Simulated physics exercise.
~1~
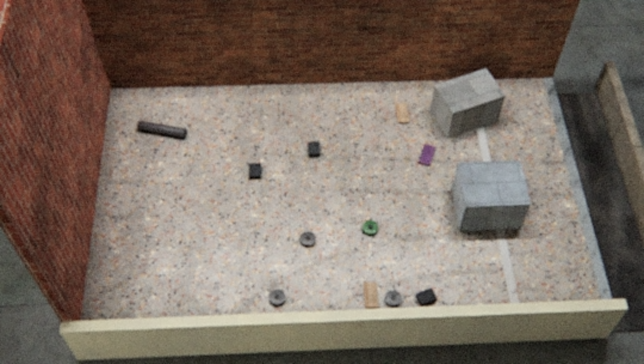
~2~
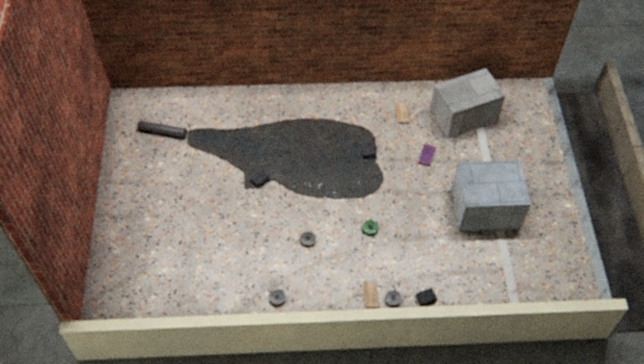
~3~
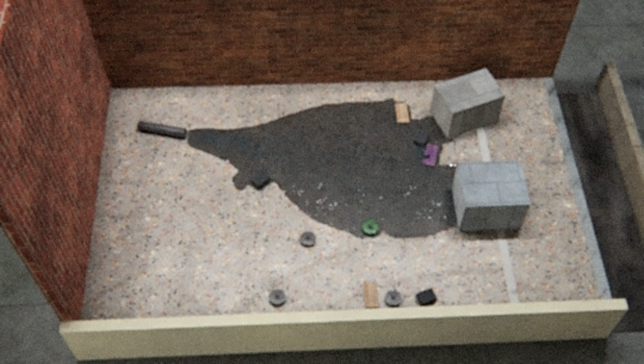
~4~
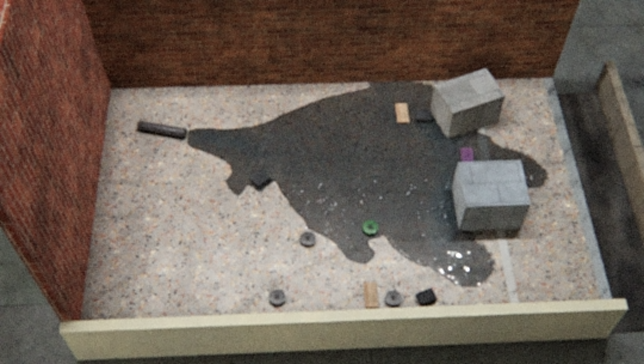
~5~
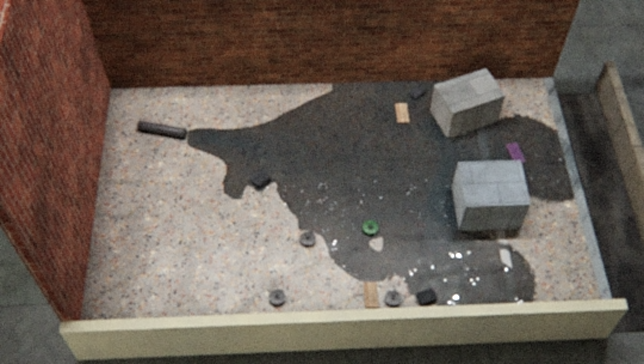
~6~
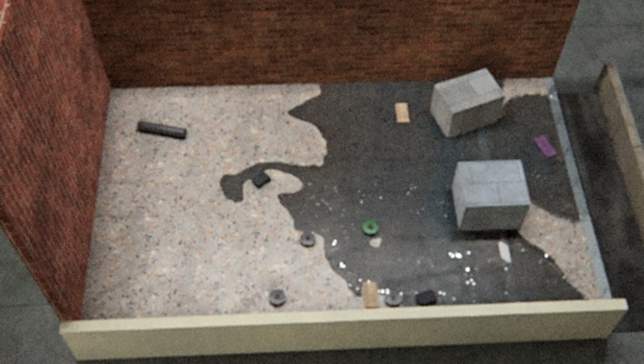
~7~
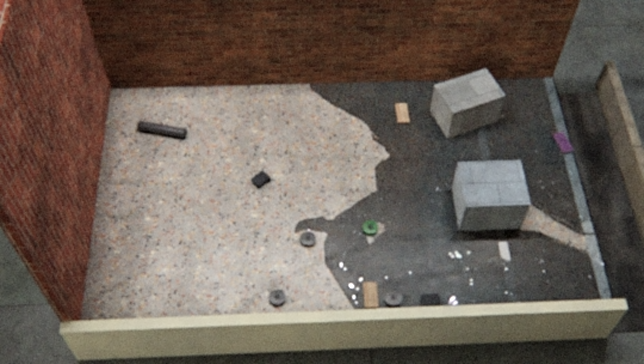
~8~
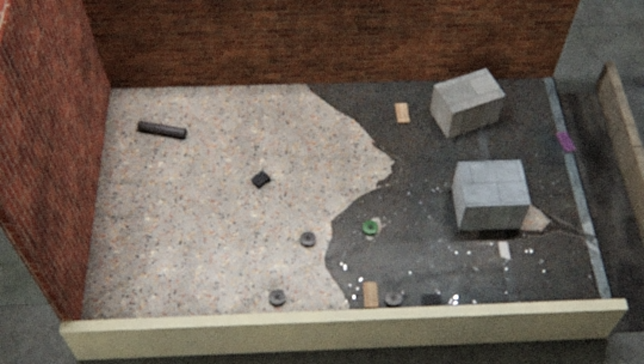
Dark water spreading rightward from a pipe across a speckled walled floor, carrying a purple board past blocks while a green lid stays.
